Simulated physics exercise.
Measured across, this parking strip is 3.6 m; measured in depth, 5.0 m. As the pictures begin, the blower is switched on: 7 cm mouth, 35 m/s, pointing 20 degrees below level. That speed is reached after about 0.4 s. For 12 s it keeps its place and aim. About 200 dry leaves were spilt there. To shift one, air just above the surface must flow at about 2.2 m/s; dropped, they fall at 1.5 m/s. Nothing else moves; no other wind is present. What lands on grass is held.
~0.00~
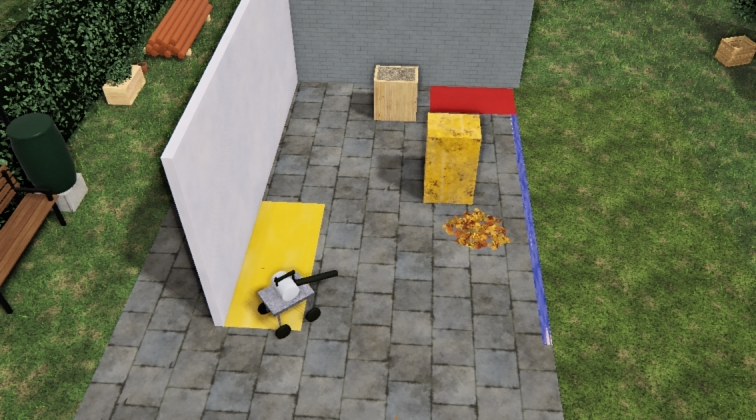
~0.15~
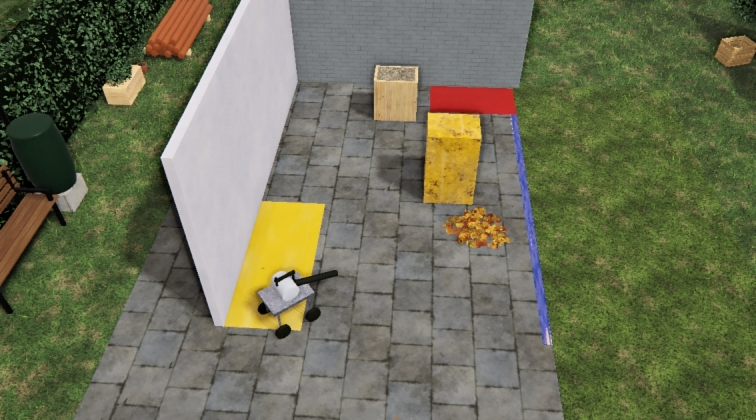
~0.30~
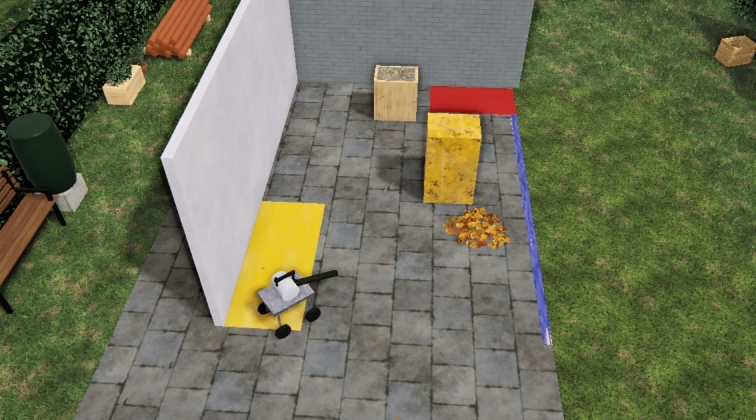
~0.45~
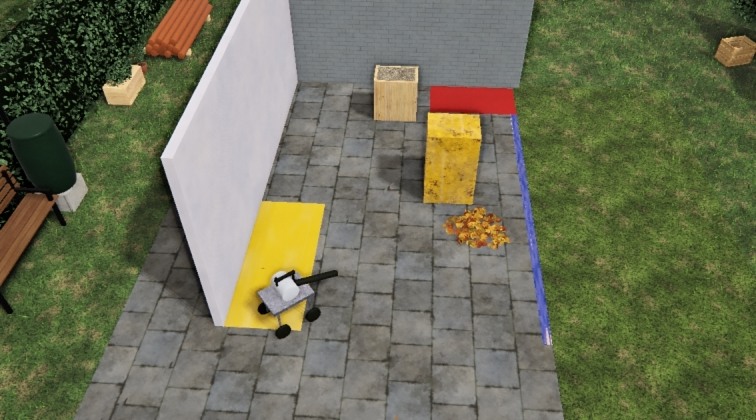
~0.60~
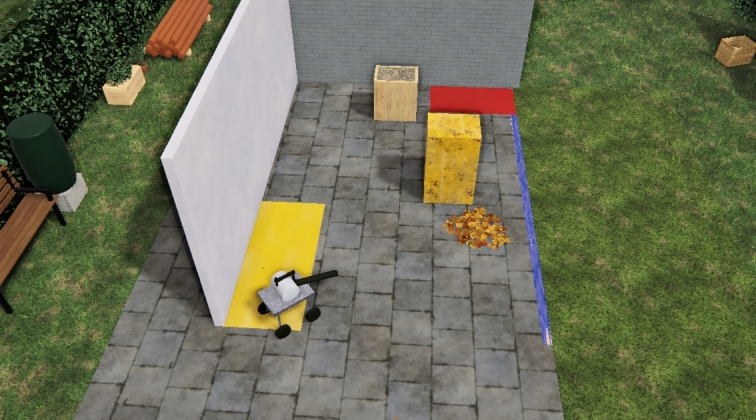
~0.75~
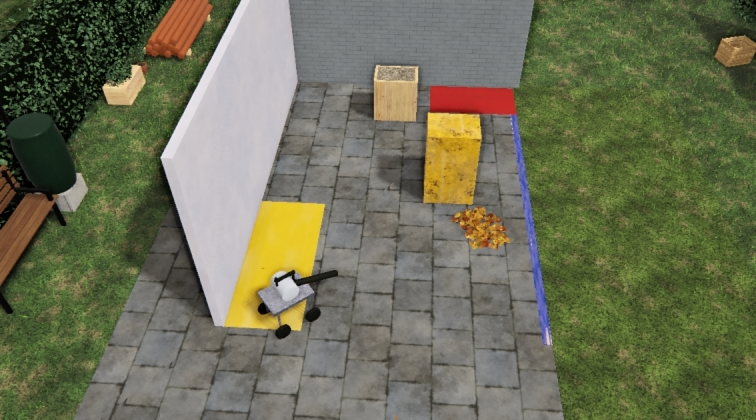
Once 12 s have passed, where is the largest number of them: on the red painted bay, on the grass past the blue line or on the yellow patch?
Most are at the blue one.
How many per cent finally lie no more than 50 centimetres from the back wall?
0 %.
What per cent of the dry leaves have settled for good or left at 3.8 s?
Estimated share: Close to 100 per cent.
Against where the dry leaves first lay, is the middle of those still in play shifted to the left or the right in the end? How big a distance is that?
It shifted rightwards by roughly 0.8 m.
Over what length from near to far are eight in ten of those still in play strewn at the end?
0.8 m or thereabouts.
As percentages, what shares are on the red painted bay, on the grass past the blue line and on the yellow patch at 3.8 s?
I'd say around 0 per cent at red, 90 per cent at blue, 0 per cent at yellow.
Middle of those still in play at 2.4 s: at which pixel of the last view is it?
Their middle would be near (538, 204) in the last picture.
After 2.4 s the count stands so, 87 % are on the grass past the blue line, 0 % on the red painted bay and 0 % on the yellow patch; the middle of those still in play is near (538, 204).
After 3.8 s the count stands so, 88 % are on the grass past the blue line, 0 % on the red painted bay and 0 % on the yellow patch; the middle of those still in play is near (538, 204).
After 6.6 s the count stands so, 88 % are on the grass past the blue line, 0 % on the red painted bay and 0 % on the yellow patch; the middle of those still in play is near (538, 204).
After 12.0 s, at the end, 88 % are on the grass past the blue line, 0 % on the red painted bay and 0 % on the yellow patch; the middle of those still in play is near (538, 204).
